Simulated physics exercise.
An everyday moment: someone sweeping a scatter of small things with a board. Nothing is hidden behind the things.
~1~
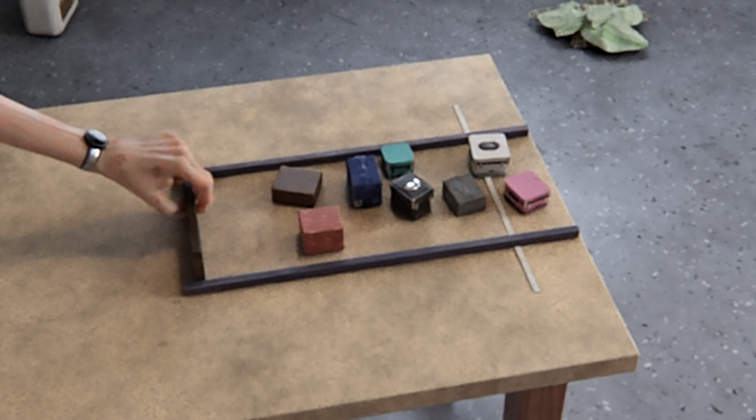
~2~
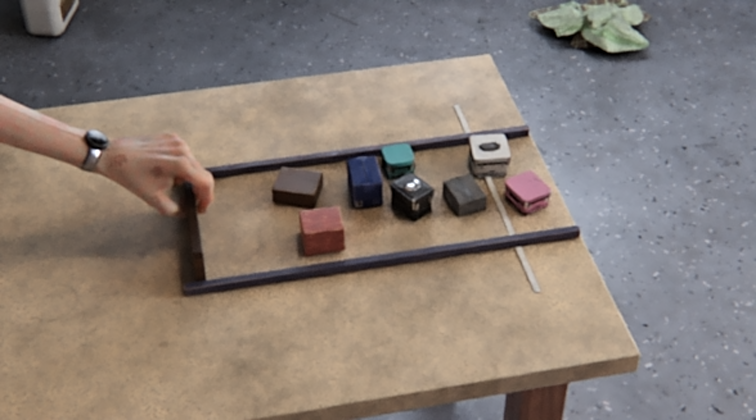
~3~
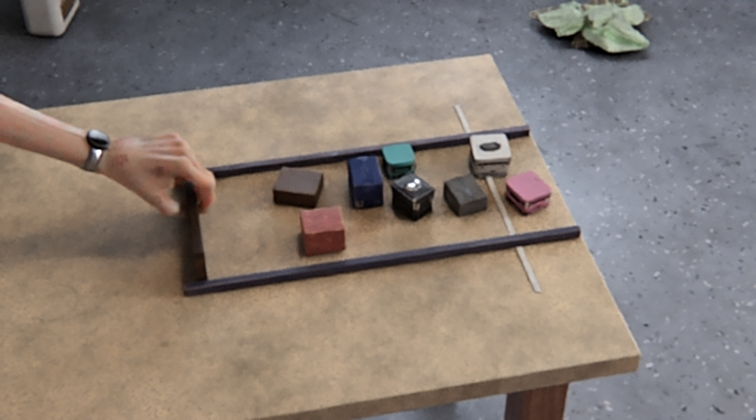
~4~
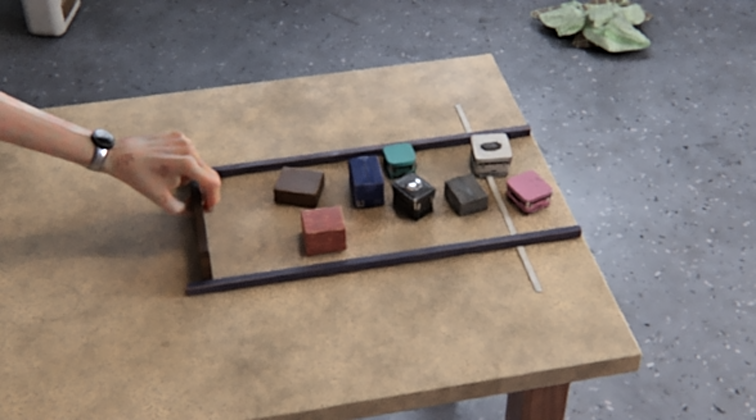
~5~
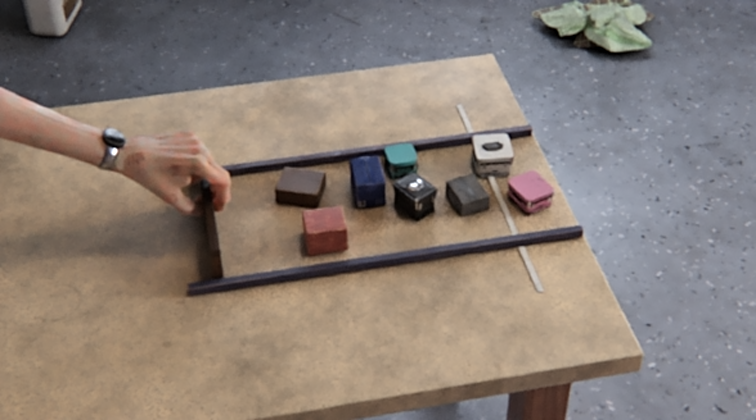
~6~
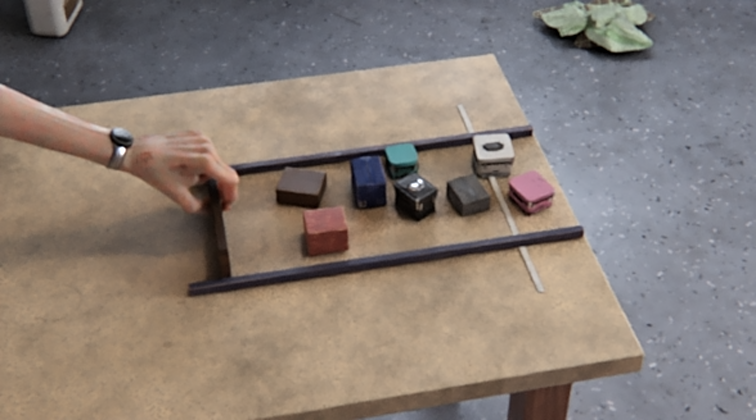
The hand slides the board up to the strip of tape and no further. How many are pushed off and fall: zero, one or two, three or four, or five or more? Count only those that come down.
Outcome: The number that fall off is three or four.
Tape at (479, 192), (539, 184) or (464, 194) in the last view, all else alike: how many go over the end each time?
In that order 2, 6 and 1.
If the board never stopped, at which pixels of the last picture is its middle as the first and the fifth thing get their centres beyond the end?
At (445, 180) for the first, at (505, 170) for the fifth.
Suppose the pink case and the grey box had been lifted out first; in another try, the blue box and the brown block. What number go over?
The counts: 1 and 1.
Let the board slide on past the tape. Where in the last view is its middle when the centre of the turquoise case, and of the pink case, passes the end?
About (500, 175), and (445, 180) for the other.
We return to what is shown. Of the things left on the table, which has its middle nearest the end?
It is the turquoise case.
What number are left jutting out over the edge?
It comes to 2.
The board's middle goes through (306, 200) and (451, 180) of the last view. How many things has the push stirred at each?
At the one place 2, at the other 8.
Early on, none off yet; pink case at rest near (531, 193); white case at rest near (493, 156); grey box at rest near (468, 195).
A while later, none off yet; pink case leaning a little near (573, 188); white case travelled about its own width near (533, 150); grey box travelled well along near (533, 180).
Finally, the number that fall off is three or four; lost, grey box, white case and pink case.
